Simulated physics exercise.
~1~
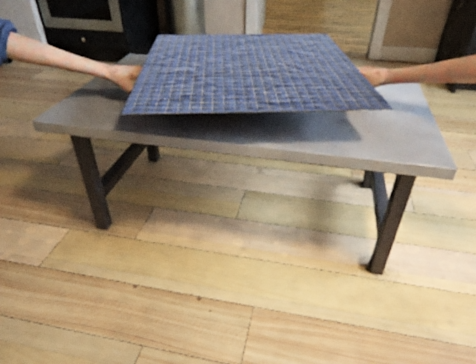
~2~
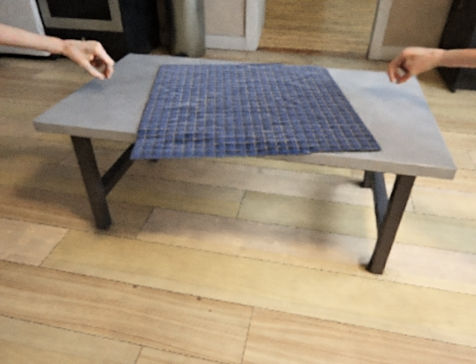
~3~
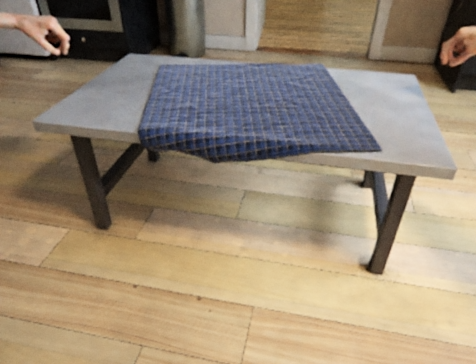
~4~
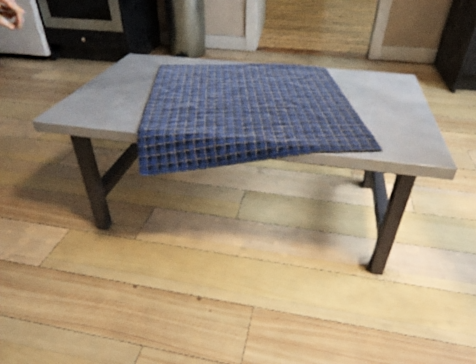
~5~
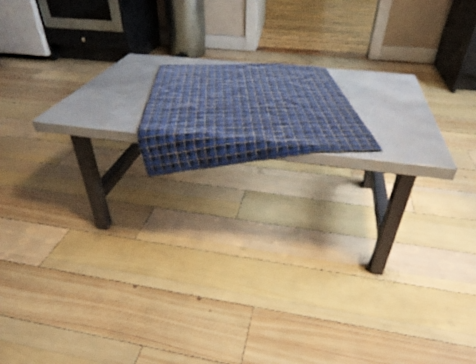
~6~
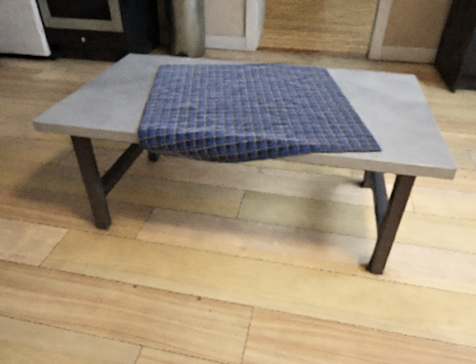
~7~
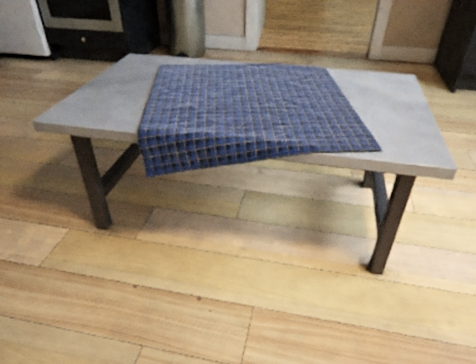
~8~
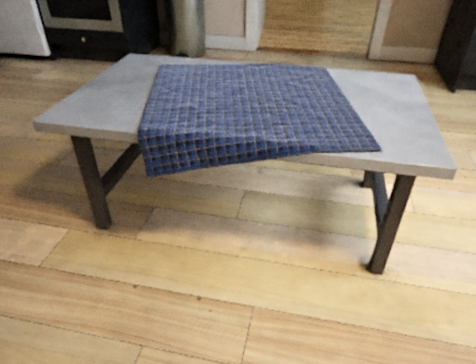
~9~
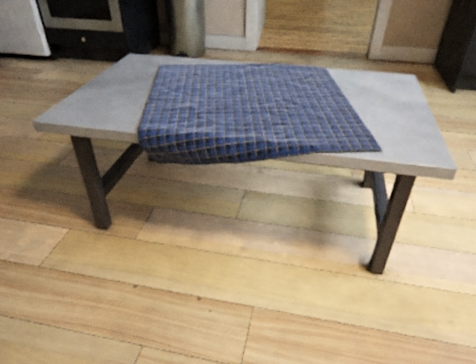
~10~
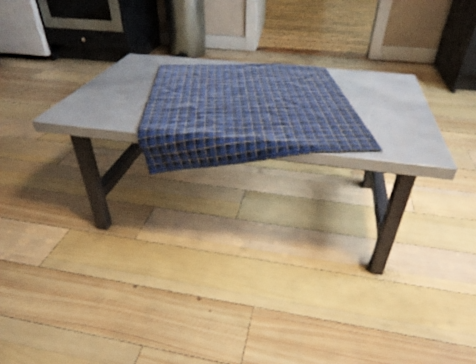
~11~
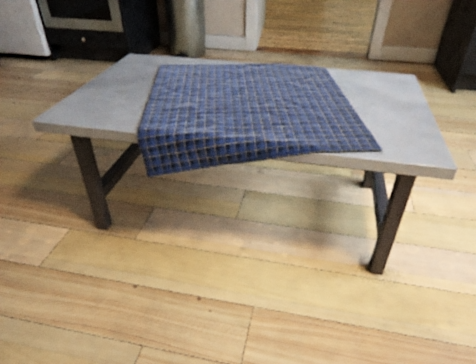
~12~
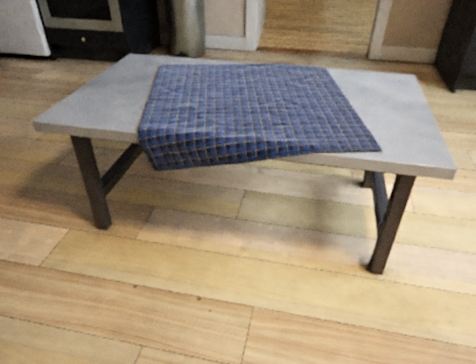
A blue checked cloth was held flat above a gray table by two hands, which let go and pulled away to either side. It dropped onto the top, its front edge sagged over the near side, and it stayed on the table.
